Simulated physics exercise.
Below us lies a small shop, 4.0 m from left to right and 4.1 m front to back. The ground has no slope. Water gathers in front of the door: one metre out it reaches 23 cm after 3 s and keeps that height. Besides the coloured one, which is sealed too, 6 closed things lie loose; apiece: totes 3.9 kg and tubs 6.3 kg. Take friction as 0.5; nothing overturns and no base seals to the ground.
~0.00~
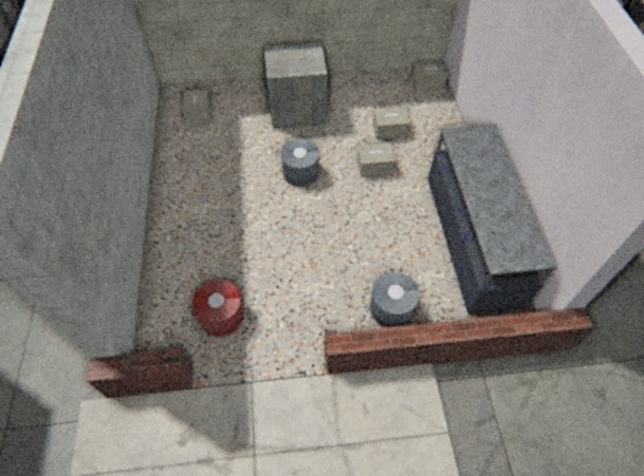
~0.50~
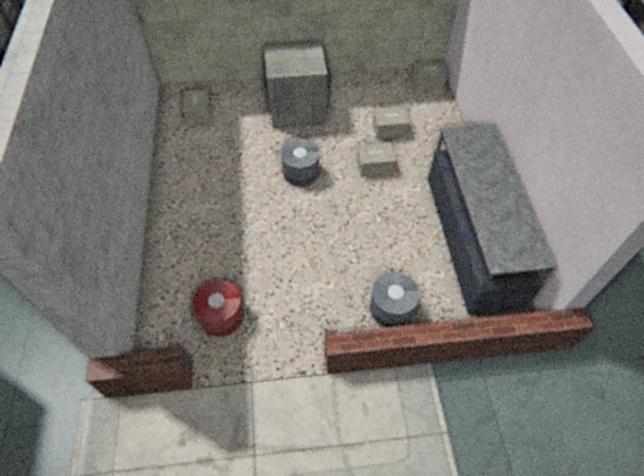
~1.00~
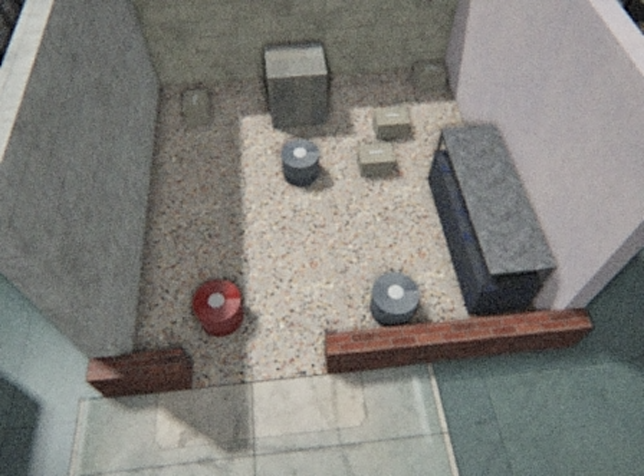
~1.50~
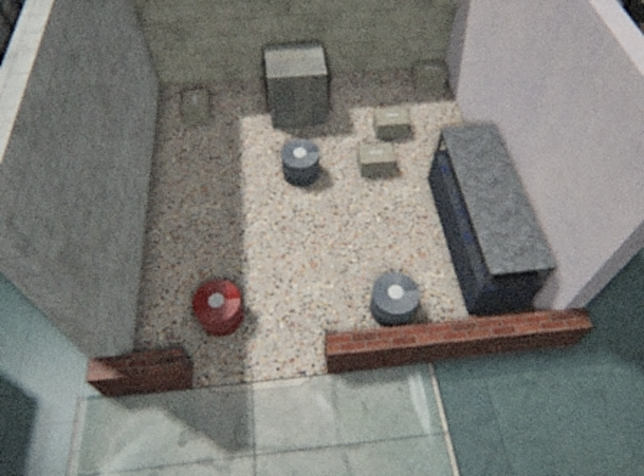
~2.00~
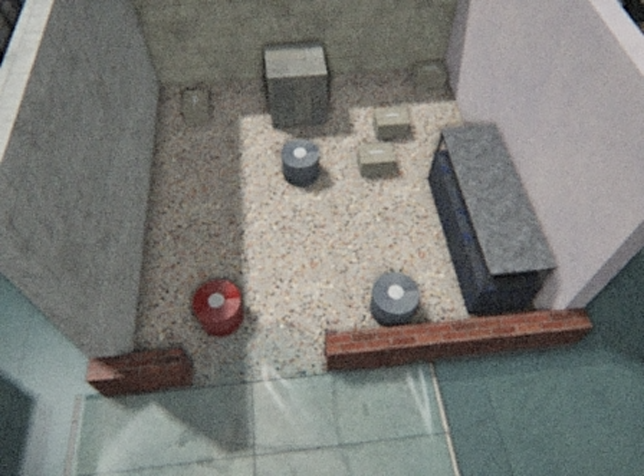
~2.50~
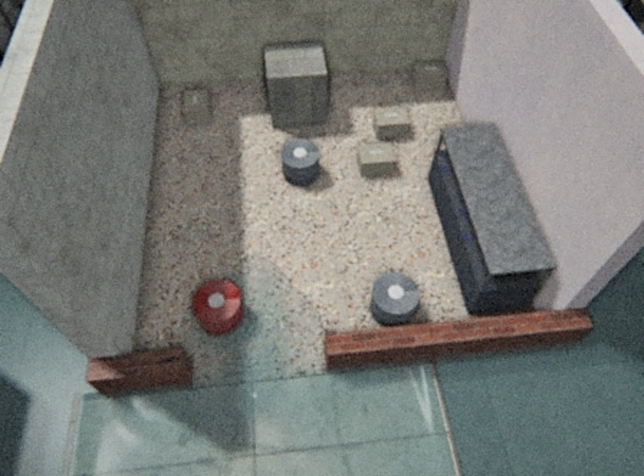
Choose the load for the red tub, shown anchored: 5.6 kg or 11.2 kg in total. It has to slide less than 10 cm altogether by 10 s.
Verdict: Neither weight holds it.
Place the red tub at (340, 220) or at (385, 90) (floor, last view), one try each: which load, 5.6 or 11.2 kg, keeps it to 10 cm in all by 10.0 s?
In turn: Neither holds; neither holds.
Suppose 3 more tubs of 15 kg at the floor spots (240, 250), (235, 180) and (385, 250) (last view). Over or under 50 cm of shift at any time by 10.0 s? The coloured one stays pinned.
In turn: Under, less, short of it.
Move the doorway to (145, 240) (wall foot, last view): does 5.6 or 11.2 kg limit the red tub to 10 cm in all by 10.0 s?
Then neither load is enough.
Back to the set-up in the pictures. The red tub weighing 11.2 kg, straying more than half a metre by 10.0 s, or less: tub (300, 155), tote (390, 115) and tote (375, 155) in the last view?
In turn: More, over, more.
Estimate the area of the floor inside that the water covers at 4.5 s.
Roughly 10.0 m2.
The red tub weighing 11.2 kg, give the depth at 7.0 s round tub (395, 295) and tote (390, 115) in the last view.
Roughly 1 and 10 cm.
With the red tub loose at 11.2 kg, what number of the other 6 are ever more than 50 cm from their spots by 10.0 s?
4 of them.
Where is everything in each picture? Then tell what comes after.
The red tub at (216, 301), on the bottom; water covers 0.0 m2; 0 of 7 have shifted, in the first picture.
The red tub at (216, 301), on the bottom; water covers 0.0 m2; 0 of 7 have shifted, in the second picture.
The red tub at (216, 301) rests on the ground; 0.0 m2 under water; 0 of 7 have shifted, in the third picture.
The red tub at (216, 301) rests on the ground; 0.0 m2 under water; 0 of 7 have shifted, in the fourth picture.
The red tub at (216, 301) rests on the ground; 0.3 m2 under water; 0 of 7 have shifted, in the fifth picture.
The red tub at (216, 301) rests on the ground; 0.8 m2 under water; 0 of 7 have shifted, in the sixth picture.
After 3.5 s the red tub would be 81 cm from its start with 5.6 kg and 58 cm from its start with 11.2 kg; 4 cm of water round it then.
After 4.5 s the red tub would be 172 cm from its start with 5.6 kg and 141 cm from its start with 11.2 kg; 7 cm of water round it then.
After 7.0 s the red tub would be 297 cm from its start with 5.6 kg and 289 cm from its start with 11.2 kg; 14 cm of water round it then.
After 10.0 s the red tub would be 260 cm from its start with 5.6 kg and 341 cm from its start with 11.2 kg; 14 cm of water round it then.
